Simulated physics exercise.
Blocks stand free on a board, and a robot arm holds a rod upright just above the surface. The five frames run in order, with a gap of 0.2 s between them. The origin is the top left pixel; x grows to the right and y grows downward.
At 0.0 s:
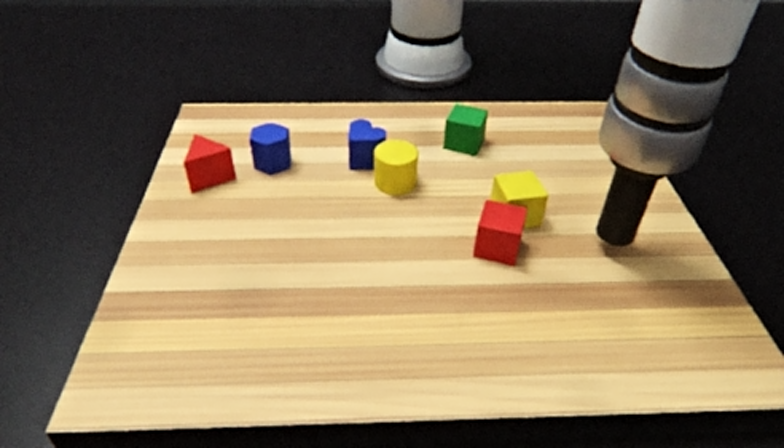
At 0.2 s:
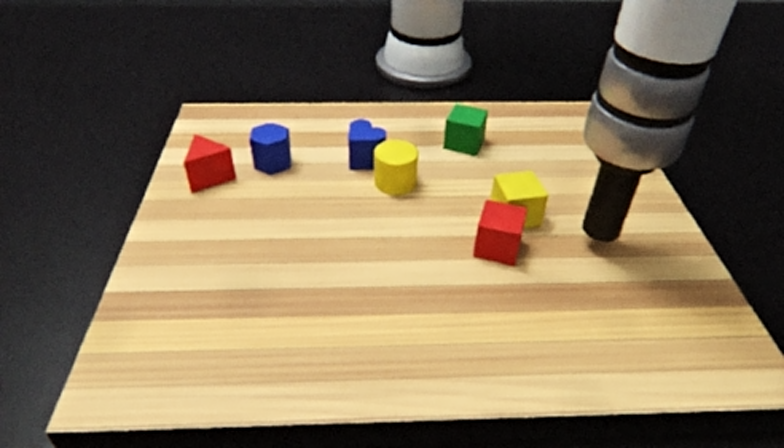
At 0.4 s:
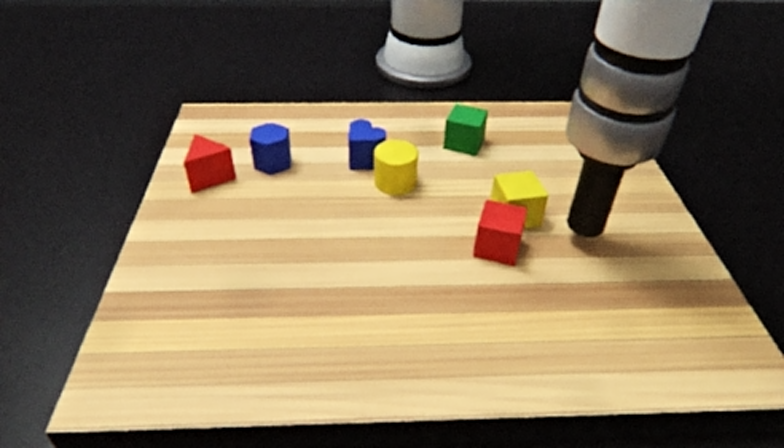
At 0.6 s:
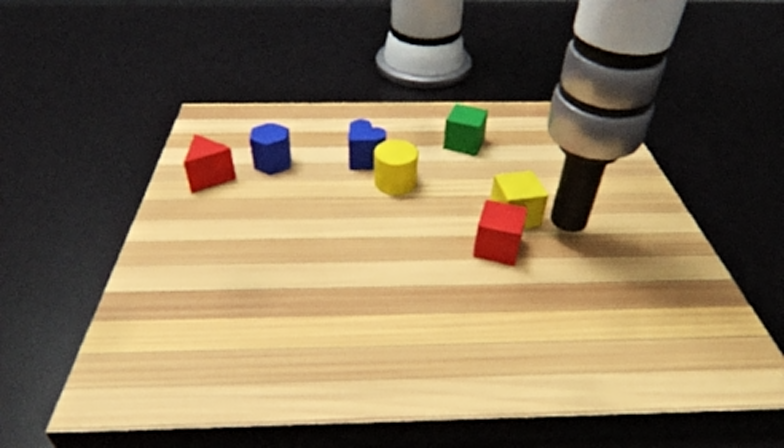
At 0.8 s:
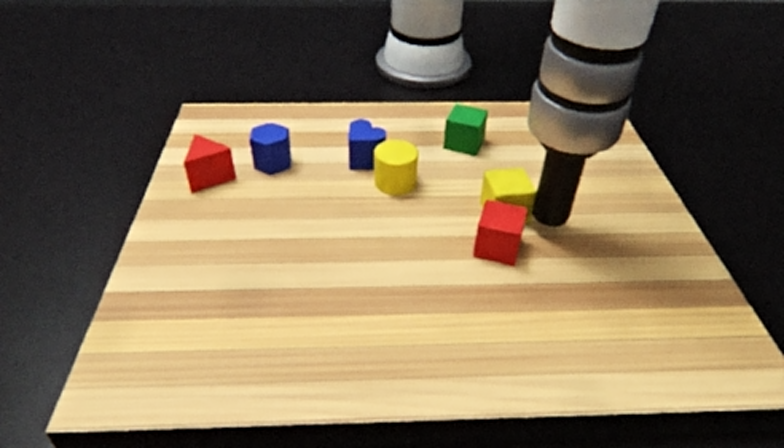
The clip opens on colored blocks scattered across a striped wooden board, with a robot arm holding a dark rod upright near the right side. The arm moves the rod steadily left toward the yellow four-sided block, then nudges that block slightly left behind the red one, while the other blocks stay still.
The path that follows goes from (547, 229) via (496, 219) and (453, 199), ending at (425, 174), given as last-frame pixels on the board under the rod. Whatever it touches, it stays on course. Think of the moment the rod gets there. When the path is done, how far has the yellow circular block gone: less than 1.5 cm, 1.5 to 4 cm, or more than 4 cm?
It goes under 1.5 cm.
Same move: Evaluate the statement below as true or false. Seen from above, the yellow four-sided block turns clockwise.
The statement is true.
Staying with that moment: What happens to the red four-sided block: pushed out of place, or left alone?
It sits in its place.
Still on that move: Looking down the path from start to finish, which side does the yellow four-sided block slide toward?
Well, taking the path from its start to its end as straight ahead, the yellow four-sided block moves to the right.
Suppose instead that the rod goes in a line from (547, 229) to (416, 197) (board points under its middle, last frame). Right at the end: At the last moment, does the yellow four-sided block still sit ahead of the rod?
Answer: No.
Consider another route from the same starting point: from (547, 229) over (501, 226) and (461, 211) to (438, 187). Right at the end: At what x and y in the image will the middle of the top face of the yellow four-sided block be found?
It ends at (459, 138).
The first path, step by step. One third of the way, rod (498, 205); yellow four-sided block (475, 165), turned 45° clockwise.
Two thirds of the way, rod (454, 185); yellow four-sided block (456, 146), turned 105° clockwise.
At the end, rod (426, 161); yellow circular block (391, 149); green four-sided block (468, 113), turned 10° clockwise; red four-sided block still; yellow four-sided block (450, 129), turned 140° clockwise.
